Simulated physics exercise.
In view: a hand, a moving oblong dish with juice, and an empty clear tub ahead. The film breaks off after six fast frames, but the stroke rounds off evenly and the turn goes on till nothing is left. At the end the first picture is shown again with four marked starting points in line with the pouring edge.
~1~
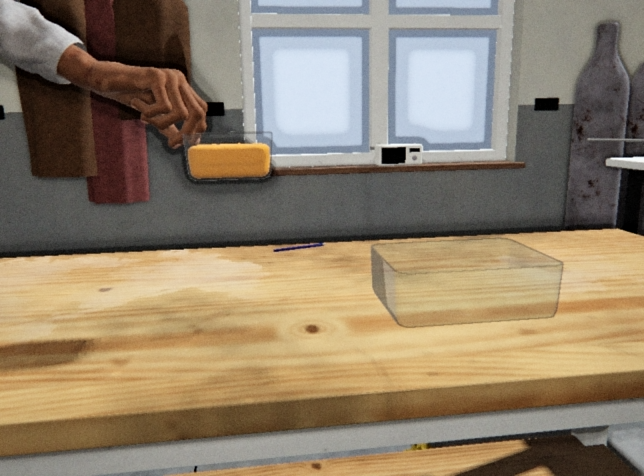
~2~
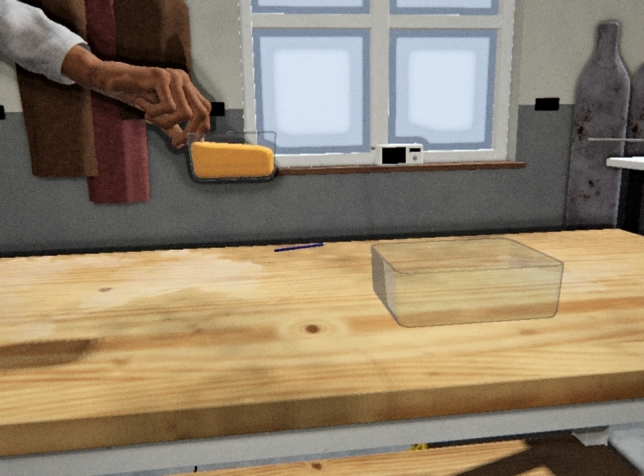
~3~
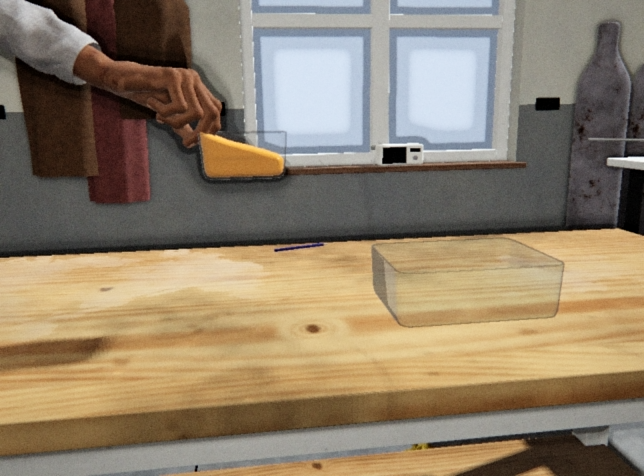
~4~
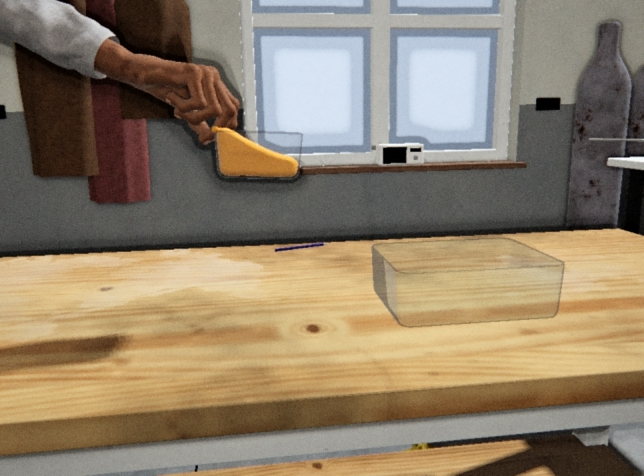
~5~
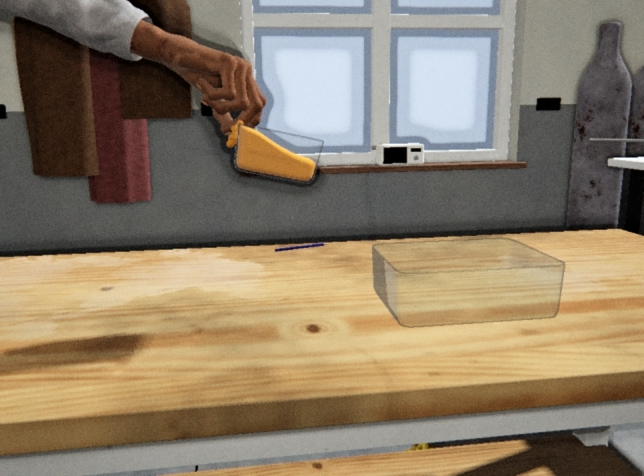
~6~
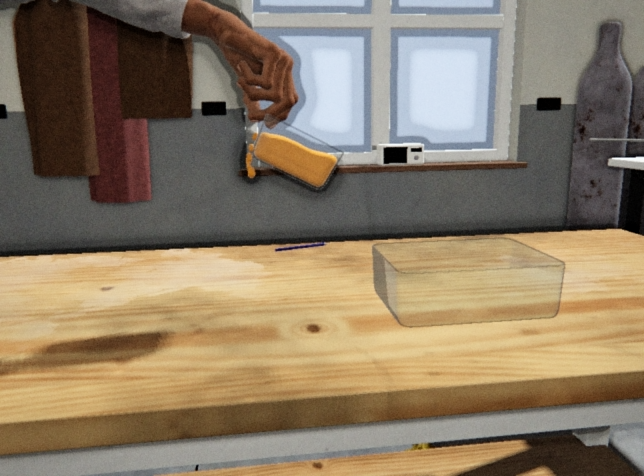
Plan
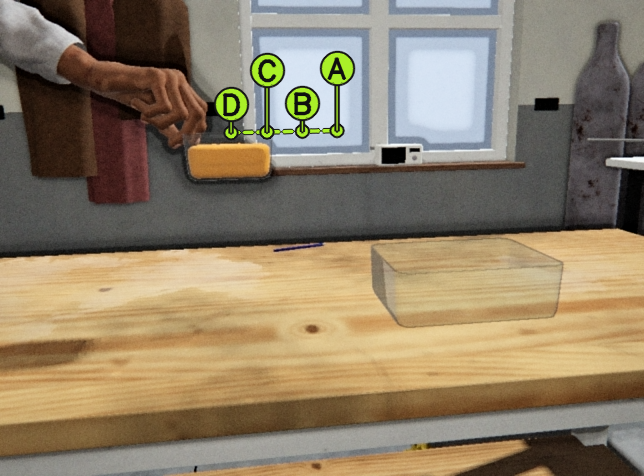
A hand carried a clear oblong dish of orange juice rightward above a wooden table with an empty clear tub on it, then tilted the dish down to the right as the juice sloshed inside.
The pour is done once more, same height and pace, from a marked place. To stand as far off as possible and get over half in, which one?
D.
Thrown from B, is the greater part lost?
No, that is safe.
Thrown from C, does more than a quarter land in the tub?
Yes, clearly.
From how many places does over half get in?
All four.
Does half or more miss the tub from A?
No.
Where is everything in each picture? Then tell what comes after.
Upright, lip at (269, 131); tub from (396, 327) to (555, 316); nothing has left yet, in the first picture.
Upright, lip at (273, 131); nothing has left yet, in the second picture.
Upright, lip at (283, 131); nothing has left yet, in the third picture.
Tipped about 3°, lip at (299, 133); juice is over the rim, down to (214, 132), in the fourth picture.
Tipped about 13°, lip at (319, 139); juice is over the rim, down to (229, 145), in the fifth picture.
Tipped about 27°, lip at (339, 150); juice is over the rim, down to (251, 175), in the sixth picture.
In lime, A at (337, 130); B at (302, 131); C at (267, 132); D at (231, 132).
If A is chosen, about 89 % lands in the tub, 4 % falls short and 7 % goes beside or beyond.
If B is chosen, about 79 % lands in the tub, 5 % falls short and 15 % goes beside or beyond.
If C is chosen, about 75 % lands in the tub, 14 % falls short and 11 % goes beside or beyond.
If D is chosen, about 64 % lands in the tub, 28 % falls short and 8 % goes beside or beyond.
